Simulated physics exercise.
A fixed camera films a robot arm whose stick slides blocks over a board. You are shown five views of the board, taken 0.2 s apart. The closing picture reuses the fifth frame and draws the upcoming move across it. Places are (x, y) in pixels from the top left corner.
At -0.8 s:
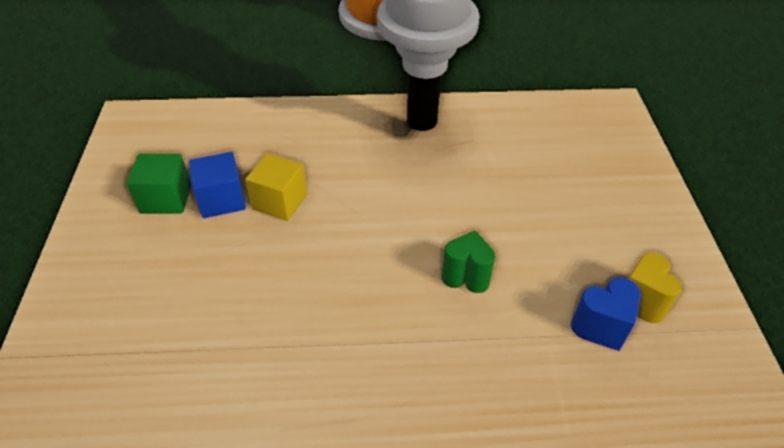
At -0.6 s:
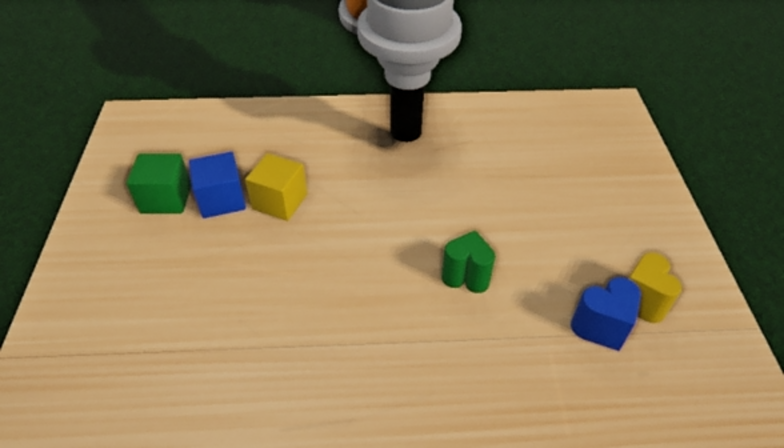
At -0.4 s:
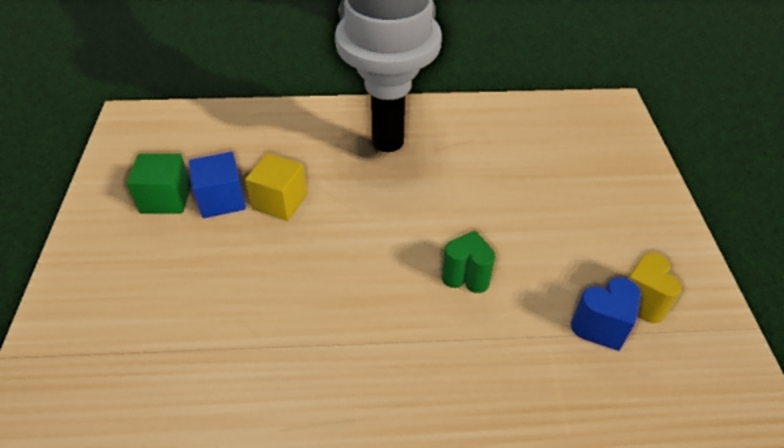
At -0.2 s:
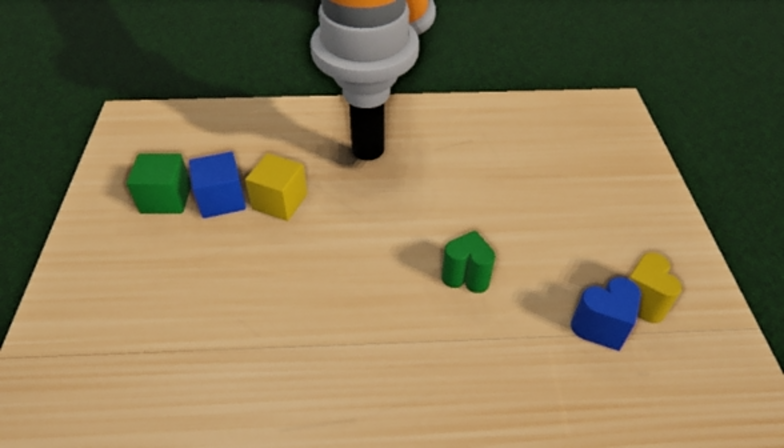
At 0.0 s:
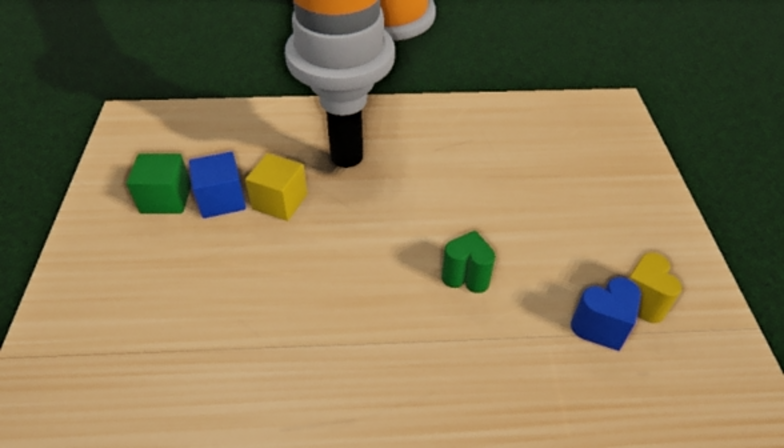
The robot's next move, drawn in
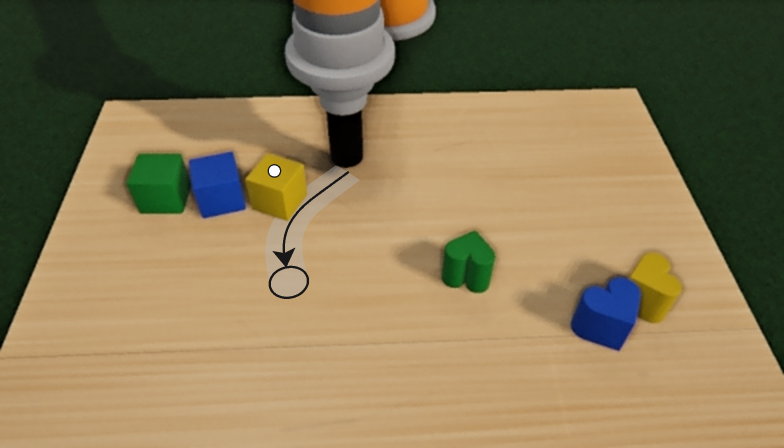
On a wooden board, a robot arm's black stick moving left and slightly nearer while the coloured cubes and hearts stay still.
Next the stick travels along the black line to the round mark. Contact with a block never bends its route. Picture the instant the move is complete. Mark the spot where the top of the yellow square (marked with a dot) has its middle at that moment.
For the centre of its top, I'd go with (231, 200).
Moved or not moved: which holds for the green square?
Once the path is done, it remains where it sat before.
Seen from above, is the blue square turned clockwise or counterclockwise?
From the top: Clockwise.
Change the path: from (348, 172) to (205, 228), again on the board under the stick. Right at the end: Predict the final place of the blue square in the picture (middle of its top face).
The point I'd pick in the picture is (166, 180).
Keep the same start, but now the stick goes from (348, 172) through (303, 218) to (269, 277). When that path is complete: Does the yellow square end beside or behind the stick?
My answer is yes.
The drawn path runs from (348, 172) through (311, 200) and (285, 237) to (289, 282); the dot is on the yellow square.
The first path, step by step. One third of the way, stick (308, 185); blue square (208, 169), turned 15° clockwise; yellow square (258, 179).
Two thirds of the way, stick (282, 223); blue square (201, 170), turned 30° clockwise; yellow square (231, 200), turned 40° clockwise.
At the end, stick (286, 267); green square not moved; blue square (201, 170), turned 30° clockwise; yellow square (231, 200), turned 40° clockwise.
